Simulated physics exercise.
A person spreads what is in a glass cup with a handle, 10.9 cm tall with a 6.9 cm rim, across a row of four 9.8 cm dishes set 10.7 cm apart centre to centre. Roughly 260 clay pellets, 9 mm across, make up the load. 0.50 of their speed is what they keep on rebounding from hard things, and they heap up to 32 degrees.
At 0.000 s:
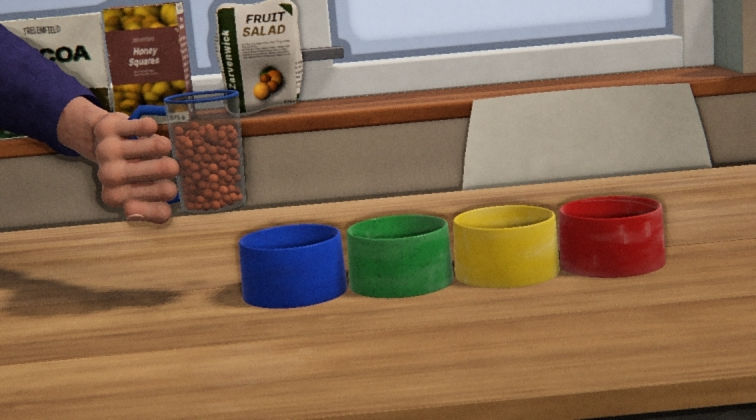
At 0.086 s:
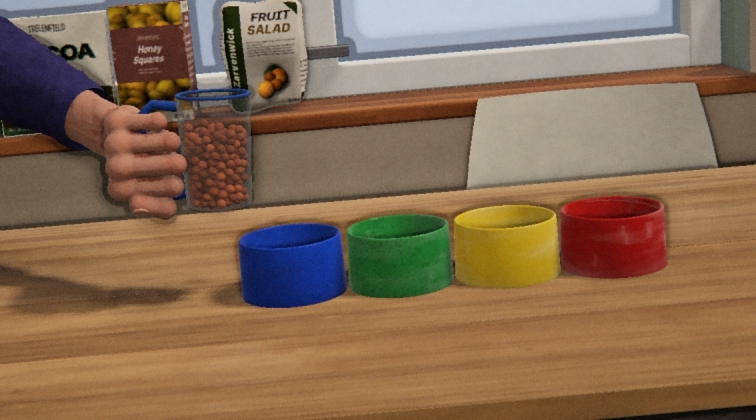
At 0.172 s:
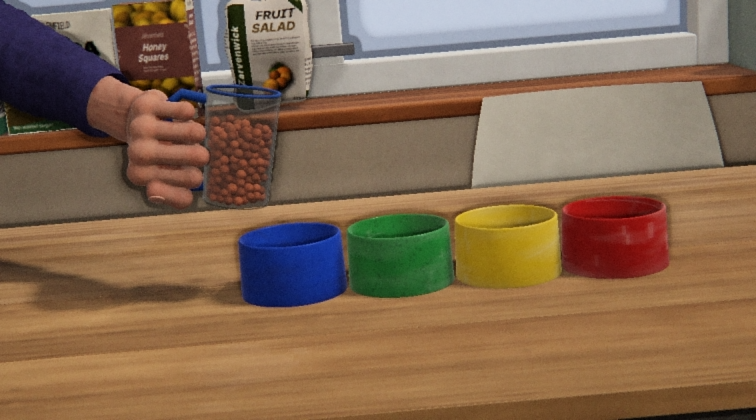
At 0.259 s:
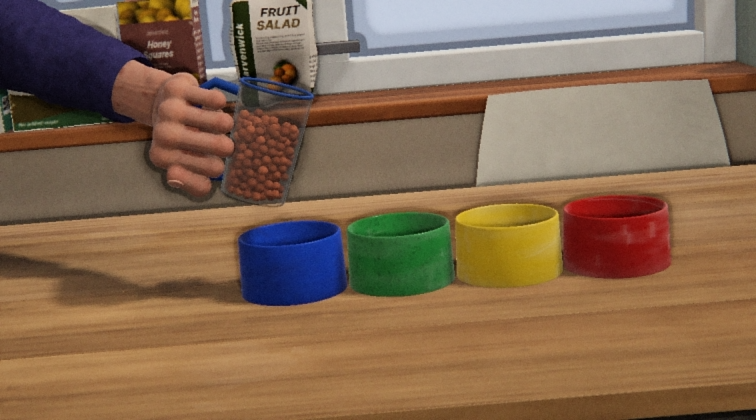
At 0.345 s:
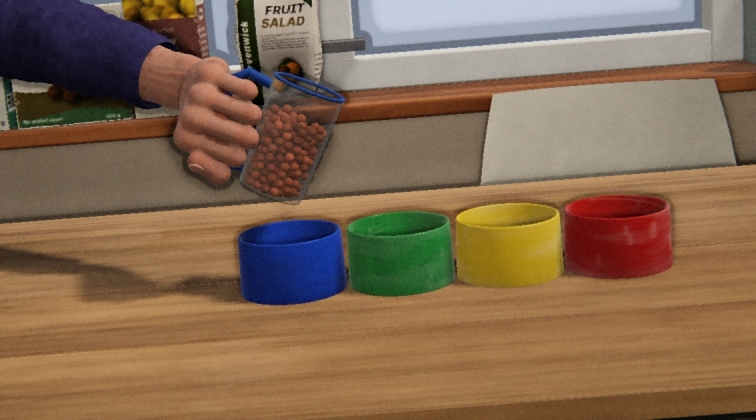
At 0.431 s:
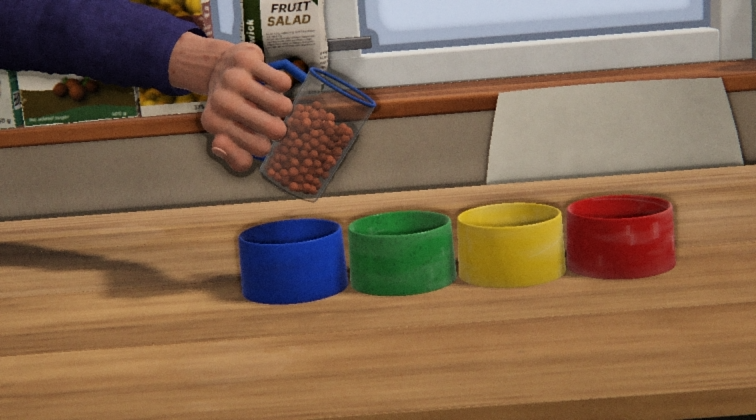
Hand carrying a clear cup of reddish-brown pellets rightward while tilting it above blue and green dishes in a four-colour row.
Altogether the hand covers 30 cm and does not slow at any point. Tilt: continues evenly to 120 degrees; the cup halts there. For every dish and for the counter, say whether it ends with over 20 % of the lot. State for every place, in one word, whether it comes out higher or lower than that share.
Red: Higher, blue: Lower, green: Lower, yellow: Lower, counter: Lower.
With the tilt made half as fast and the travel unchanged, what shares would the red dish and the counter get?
Shares: Red dish 100, counter 0.
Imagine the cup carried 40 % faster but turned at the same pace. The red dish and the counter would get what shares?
Then the red dish gets 100 and the counter 0.
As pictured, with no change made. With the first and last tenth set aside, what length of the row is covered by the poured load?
It spans about 6 centimetres along the dishes.
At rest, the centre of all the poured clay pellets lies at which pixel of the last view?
Look around (617, 242) in the last picture.
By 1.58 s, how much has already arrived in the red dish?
Estimate: Near 75 %.
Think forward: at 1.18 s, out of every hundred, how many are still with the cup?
It comes to about 95 percent.
After 0.88 s, tilt 75 degrees; cup holds 100 %.
After 1.18 s, tilt 102 degrees; cup holds 95 %, red 5 %.
Then, at 1.58 s, tilt 120 degrees; cup holds 25 %, red 75 %.
By 2.4 s all is still; red 100 %, blue 0 %, green 0 %, yellow 0 %, counter 0 %.
